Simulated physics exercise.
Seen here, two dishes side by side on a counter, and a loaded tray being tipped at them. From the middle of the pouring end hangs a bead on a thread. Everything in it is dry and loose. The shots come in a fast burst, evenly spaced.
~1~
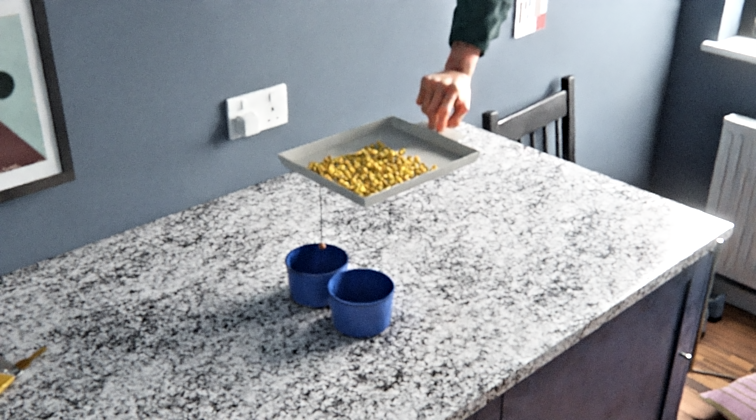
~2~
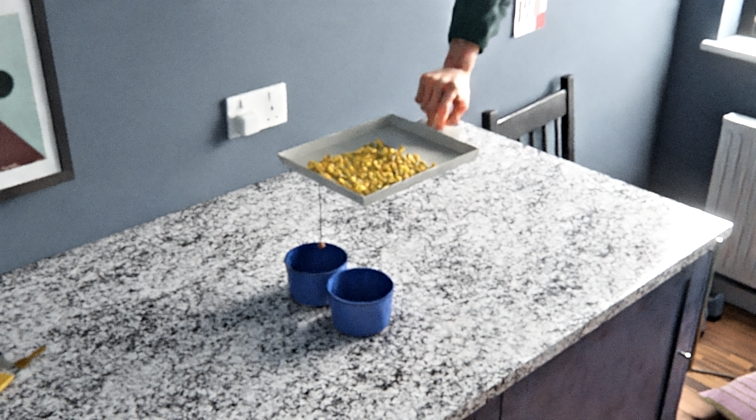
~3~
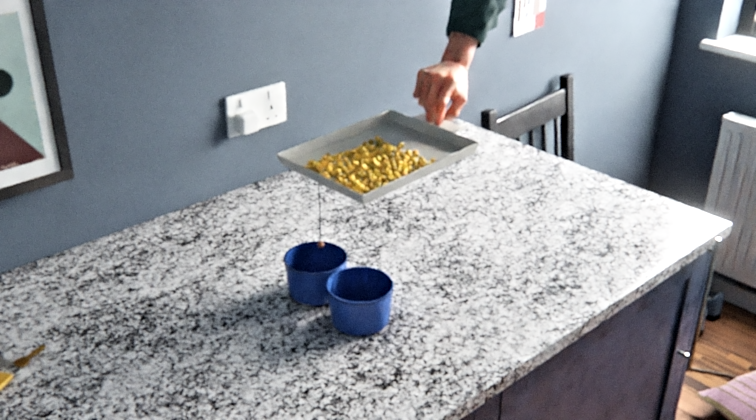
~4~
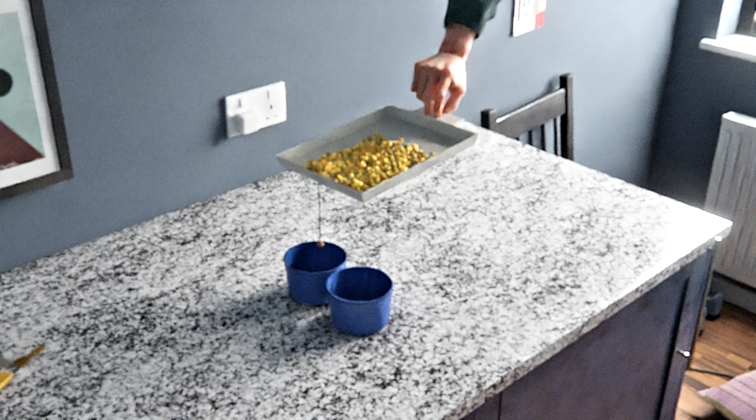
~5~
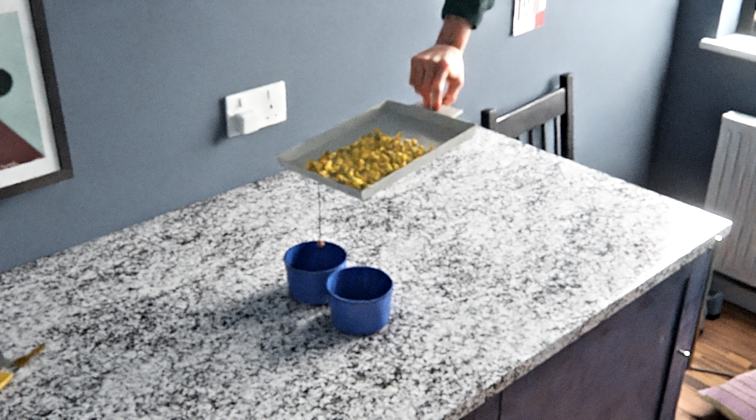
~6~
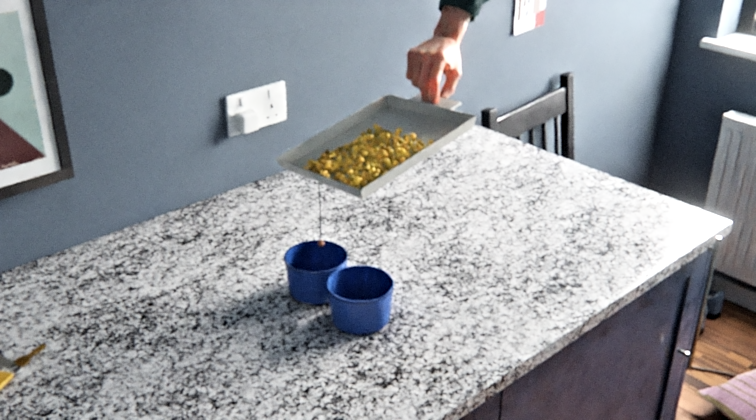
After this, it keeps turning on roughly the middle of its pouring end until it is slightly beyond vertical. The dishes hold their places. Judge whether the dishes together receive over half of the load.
They receive under half of it.
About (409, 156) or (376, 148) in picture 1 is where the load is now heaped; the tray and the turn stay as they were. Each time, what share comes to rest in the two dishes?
Near 10 per cent and near 10 per cent.
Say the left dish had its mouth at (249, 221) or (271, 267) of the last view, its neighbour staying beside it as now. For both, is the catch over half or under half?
For the two places in order: A majority share, a minority share.
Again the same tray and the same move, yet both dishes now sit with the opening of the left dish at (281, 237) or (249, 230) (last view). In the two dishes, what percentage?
Roughly 90 per cent, and 60 per cent.
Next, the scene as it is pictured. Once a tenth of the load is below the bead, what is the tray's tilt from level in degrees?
90° or so.
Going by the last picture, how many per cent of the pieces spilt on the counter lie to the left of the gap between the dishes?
It comes to near 100 percent of the spill.
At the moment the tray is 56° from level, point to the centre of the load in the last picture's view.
About (327, 152).
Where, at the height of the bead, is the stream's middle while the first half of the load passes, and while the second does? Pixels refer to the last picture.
Roughly at (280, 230) first, and then at (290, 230).
Soon after the last picture, tray tipped steeply; all on the tray.
A little later, tray tipped right over; about a third on the tray; a stray few in the left dish; about a third outside both; about a third in the air.
Later still, tray tipped past a quarter turn; a small part in the left dish; most outside both.
At rest, tray tipped past a quarter turn; none in the right dish; a small part in the left dish; most outside both.
